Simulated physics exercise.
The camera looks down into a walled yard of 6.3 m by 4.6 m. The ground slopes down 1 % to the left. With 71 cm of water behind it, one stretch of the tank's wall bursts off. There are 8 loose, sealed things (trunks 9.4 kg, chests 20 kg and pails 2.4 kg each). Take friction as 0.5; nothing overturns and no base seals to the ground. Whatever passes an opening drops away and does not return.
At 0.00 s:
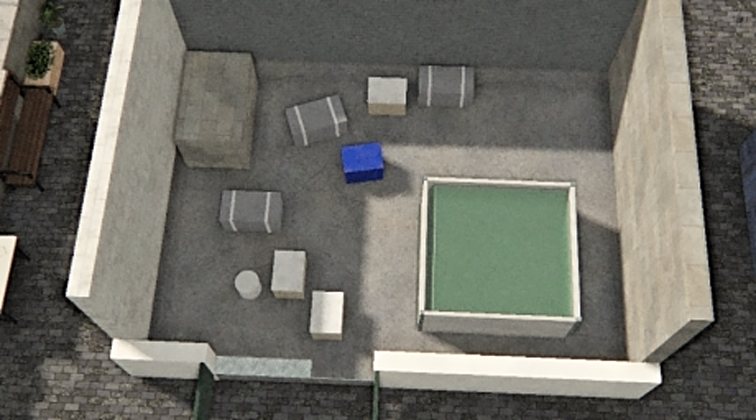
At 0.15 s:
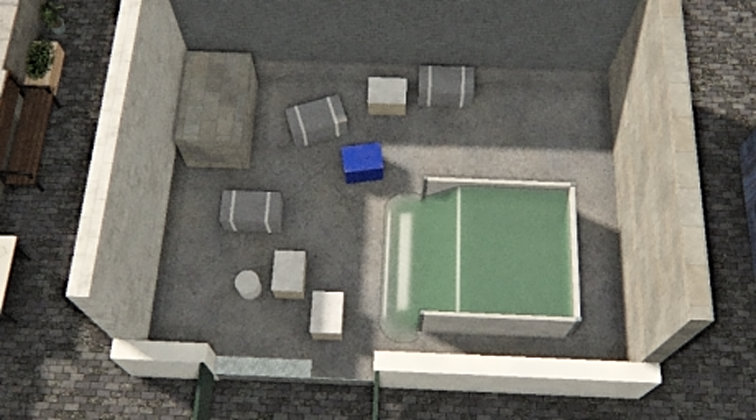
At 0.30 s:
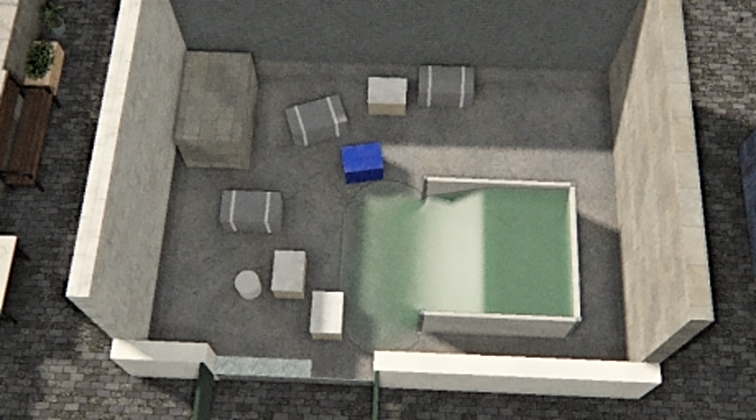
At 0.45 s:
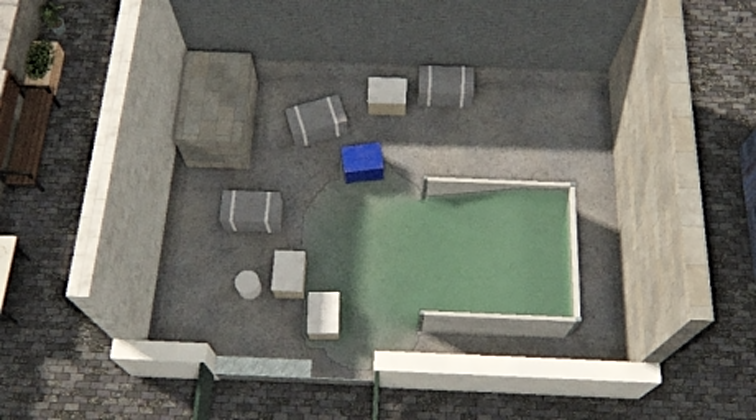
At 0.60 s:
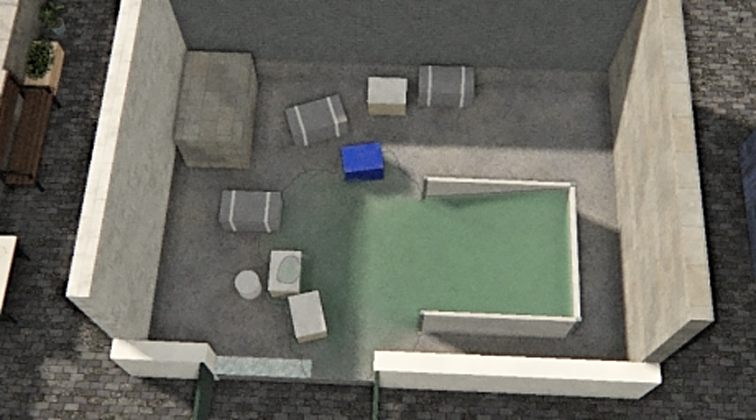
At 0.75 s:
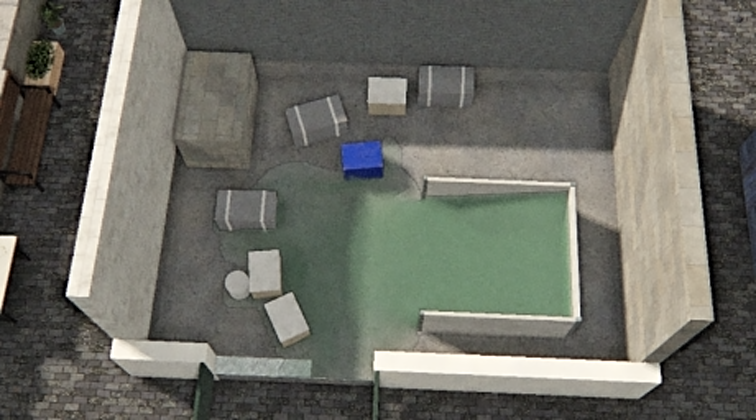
A walled tank of green water burst open on its left side, and the water spread across the yard floor, nudging a couple of pale boxes leftward while the blue chest barely moved.
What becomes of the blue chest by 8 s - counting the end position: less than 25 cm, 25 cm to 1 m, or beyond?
Blue chest gets carried off.
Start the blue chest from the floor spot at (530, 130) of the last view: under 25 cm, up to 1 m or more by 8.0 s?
It stays put.
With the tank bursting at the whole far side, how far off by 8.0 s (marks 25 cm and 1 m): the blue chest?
In that case the blue chest is nudged along.
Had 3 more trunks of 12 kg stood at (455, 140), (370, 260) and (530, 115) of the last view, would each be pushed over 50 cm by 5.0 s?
In turn: Under, more, less.
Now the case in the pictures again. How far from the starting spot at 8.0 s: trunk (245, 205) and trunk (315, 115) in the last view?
In turn: 120 cm, 300 cm.
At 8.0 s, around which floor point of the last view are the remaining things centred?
At about (401, 178).
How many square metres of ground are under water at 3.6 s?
Some 19 m2.
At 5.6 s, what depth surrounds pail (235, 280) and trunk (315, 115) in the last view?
Roughly 11 and 11 cm.
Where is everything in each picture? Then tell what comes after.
In the first frame, the blue chest at (363, 158), on the bottom; 3.4 m2 under water; 0 of 8 have shifted.
In the second frame, the blue chest at (363, 158) rests on the ground; 4.5 m2 under water; 0 of 8 have shifted.
In the third frame, the blue chest at (363, 158), on the bottom; 5.9 m2 under water; 0 of 8 have shifted.
In the fourth frame, the blue chest at (363, 158) rests on the ground; water covers 7.2 m2; 0 of 8 have shifted.
In the fifth frame, the blue chest at (363, 157) rests on the ground; water covers 8.6 m2; 1 of 8 have shifted.
In the sixth frame, the blue chest at (362, 156) rests on the ground, 3 cm from its start; water covers 10.0 m2; 4 of 8 have shifted.
After 1.6 s the blue chest is near (358, 130), 0.4 m from its start, aground; 0 of 8 are out; 3 afloat.
After 3.6 s the blue chest is near (358, 127), 0.5 m from its start, aground; 0 of 8 are out; 4 afloat.
After 5.6 s the blue chest is near (396, 116), 0.8 m from its start, aground; 1 of 8 are out; 4 afloat.
After 8.0 s the blue chest is near (453, 131), 1.3 m from its start, aground; 1 of 8 are out; 4 afloat.
